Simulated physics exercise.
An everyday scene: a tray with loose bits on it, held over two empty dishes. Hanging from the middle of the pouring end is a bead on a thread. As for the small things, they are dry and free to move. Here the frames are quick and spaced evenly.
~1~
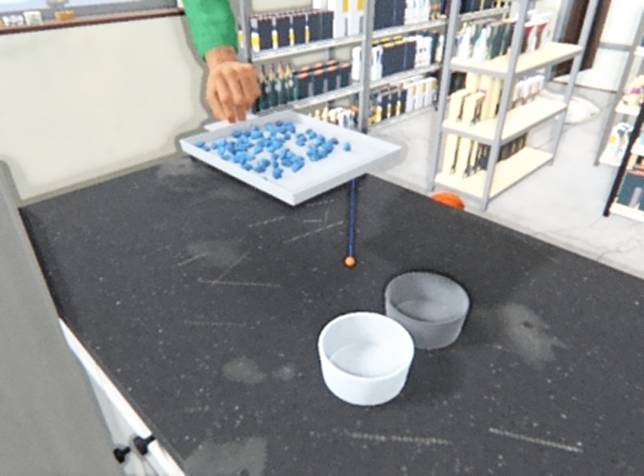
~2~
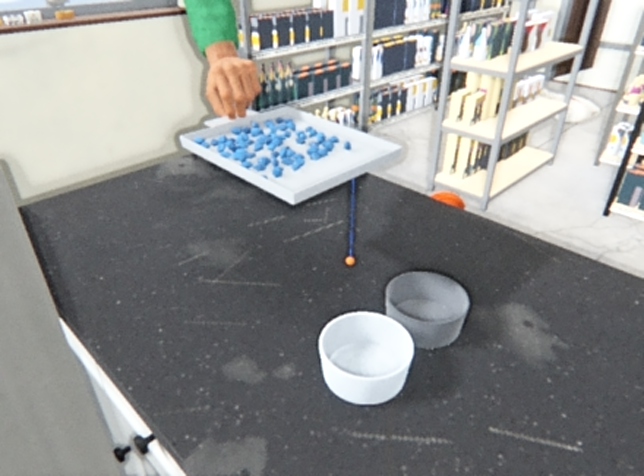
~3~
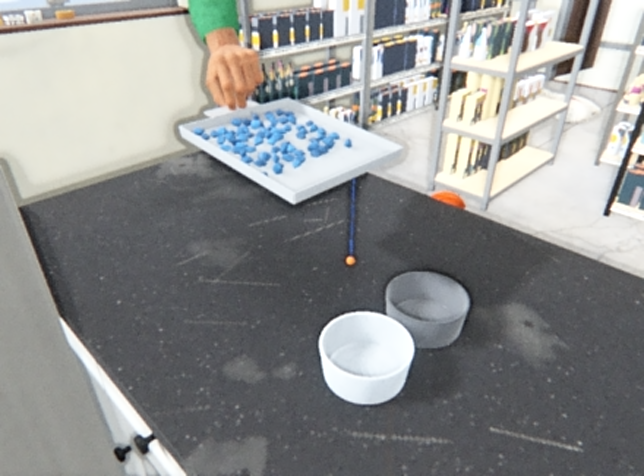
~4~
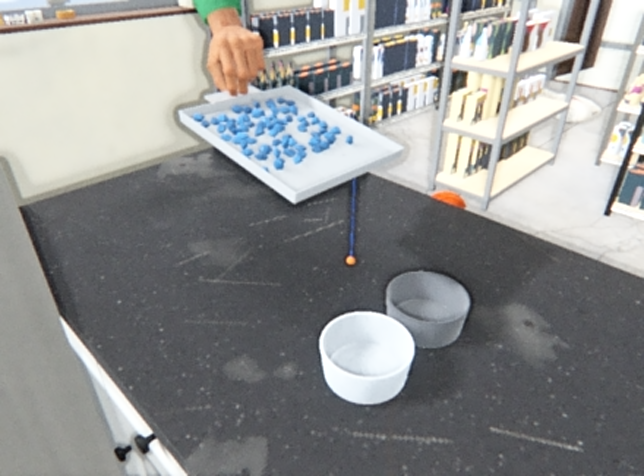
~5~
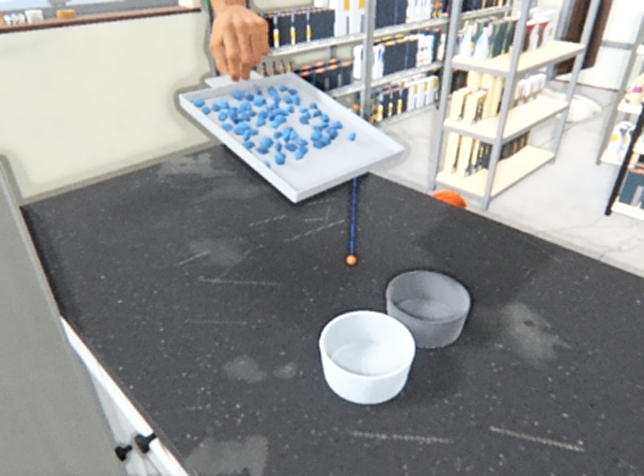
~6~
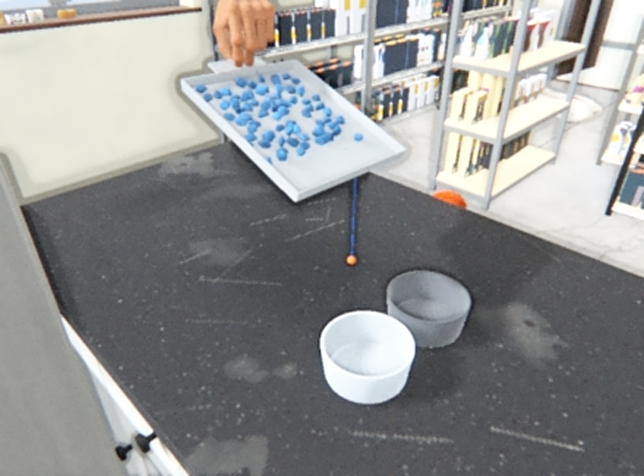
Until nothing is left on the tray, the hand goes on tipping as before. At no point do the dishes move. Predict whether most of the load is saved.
The amount caught is going to be smaller than the amount missed.
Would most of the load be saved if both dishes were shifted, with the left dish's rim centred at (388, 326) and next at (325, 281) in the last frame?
First try: Lower than half; second try: Lower than half.
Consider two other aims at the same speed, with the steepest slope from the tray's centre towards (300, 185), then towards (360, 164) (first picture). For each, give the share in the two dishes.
First case about 0 percent; second case about 10 percent.
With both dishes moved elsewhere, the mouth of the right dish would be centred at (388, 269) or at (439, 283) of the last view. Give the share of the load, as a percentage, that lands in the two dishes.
Respectively 70 % and 30 %.
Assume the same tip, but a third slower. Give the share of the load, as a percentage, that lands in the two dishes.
Roughly 10 in a hundred.
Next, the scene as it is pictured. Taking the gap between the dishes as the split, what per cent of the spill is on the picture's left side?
Close to 80 %.
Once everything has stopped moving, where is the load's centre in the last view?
Near (379, 309), more or less.
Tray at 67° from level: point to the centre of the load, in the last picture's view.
(357, 164).
Just after the last frame, tray tipped steeply; the larger part on the tray; about a tenth in the air.
A moment on, tray tipped past a quarter turn; roughly a quarter on the tray; about a tenth in the left dish; about a tenth in the right dish; roughly a third outside both; roughly a quarter in the air.
Further on, tray tipped past a quarter turn; about a tenth in the left dish; roughly a quarter in the right dish; the larger part outside both.
When it is over, tray tipped past a quarter turn; about a tenth in the left dish; roughly a quarter in the right dish; the larger part outside both.
